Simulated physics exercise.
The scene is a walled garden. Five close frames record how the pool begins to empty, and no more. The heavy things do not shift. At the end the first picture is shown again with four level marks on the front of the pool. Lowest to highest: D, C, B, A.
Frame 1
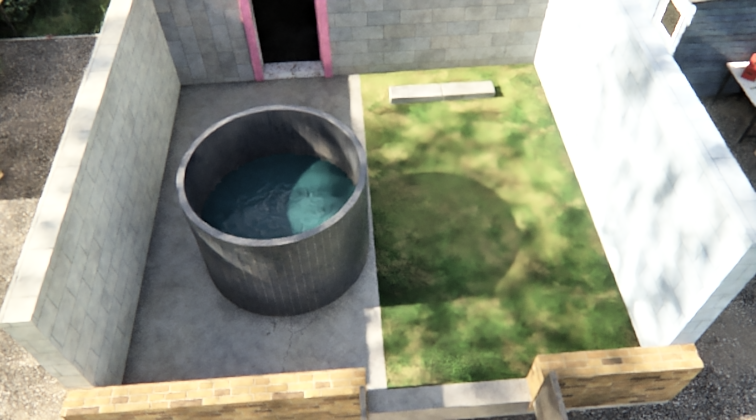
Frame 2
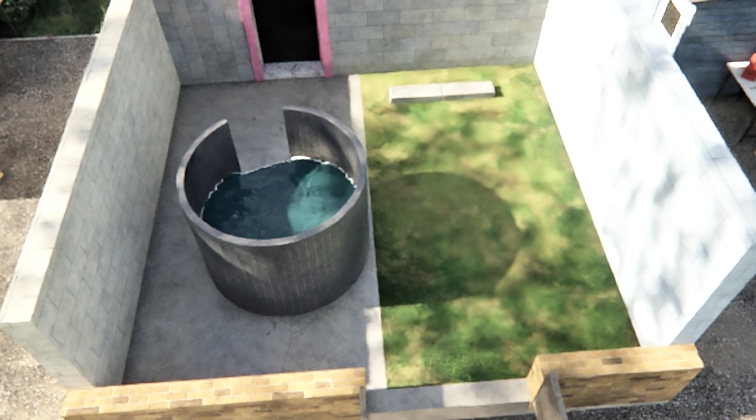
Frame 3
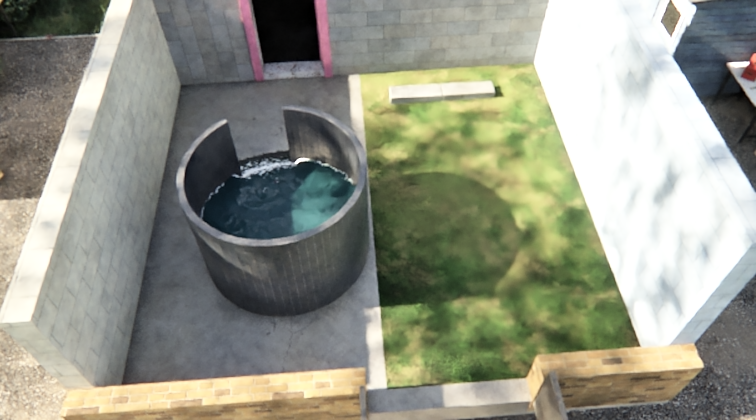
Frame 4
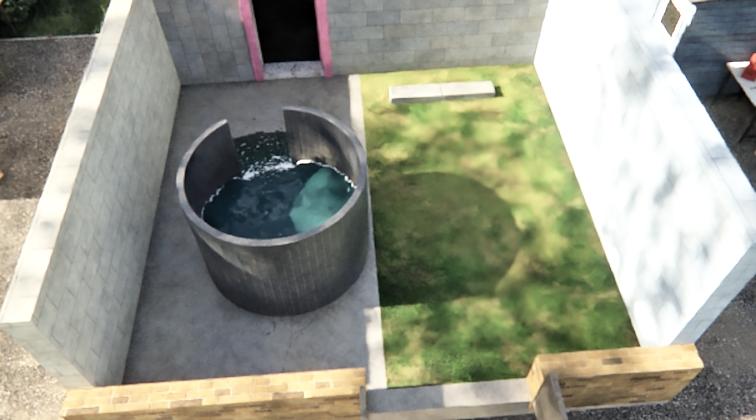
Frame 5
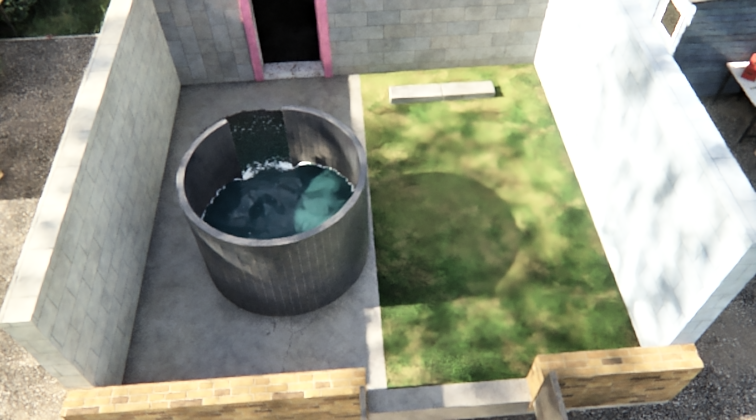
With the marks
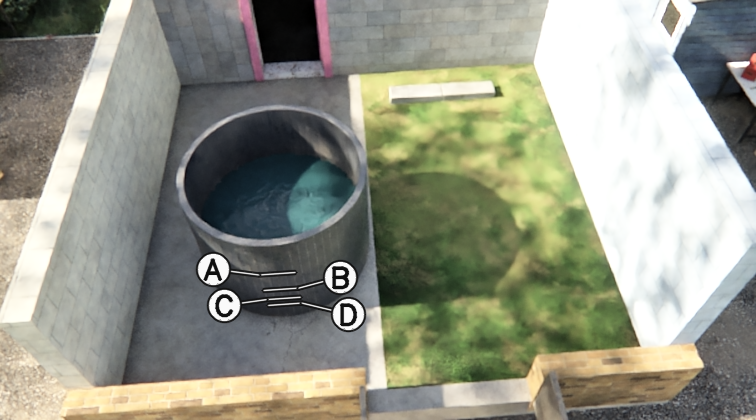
The clip opens on a round grey tank of still, blue-green water in a walled garden, beside a patchy lawn. A gap appears in the tank's far side, and the water churns white as it pours through. Dark water then spreads over the paving behind, filling more of the view through the gap.
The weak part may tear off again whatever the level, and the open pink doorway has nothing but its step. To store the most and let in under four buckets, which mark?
Use mark C.
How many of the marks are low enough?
Two.
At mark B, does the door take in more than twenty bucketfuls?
No, less.
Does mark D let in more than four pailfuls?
No, not at all.
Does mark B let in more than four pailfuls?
Yes, it does.
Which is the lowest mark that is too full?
Here it is mark B.
On the marked copy, A at (277, 273); B at (281, 289); C at (283, 298); D at (285, 304); from the bottom up D, C, B, A.
For mark A, dozens of bucketfuls pour in.
For mark B, about 8 bucketfuls get in.
For mark C, a splash gets over, under a bucket.
For mark D, nothing gets over.
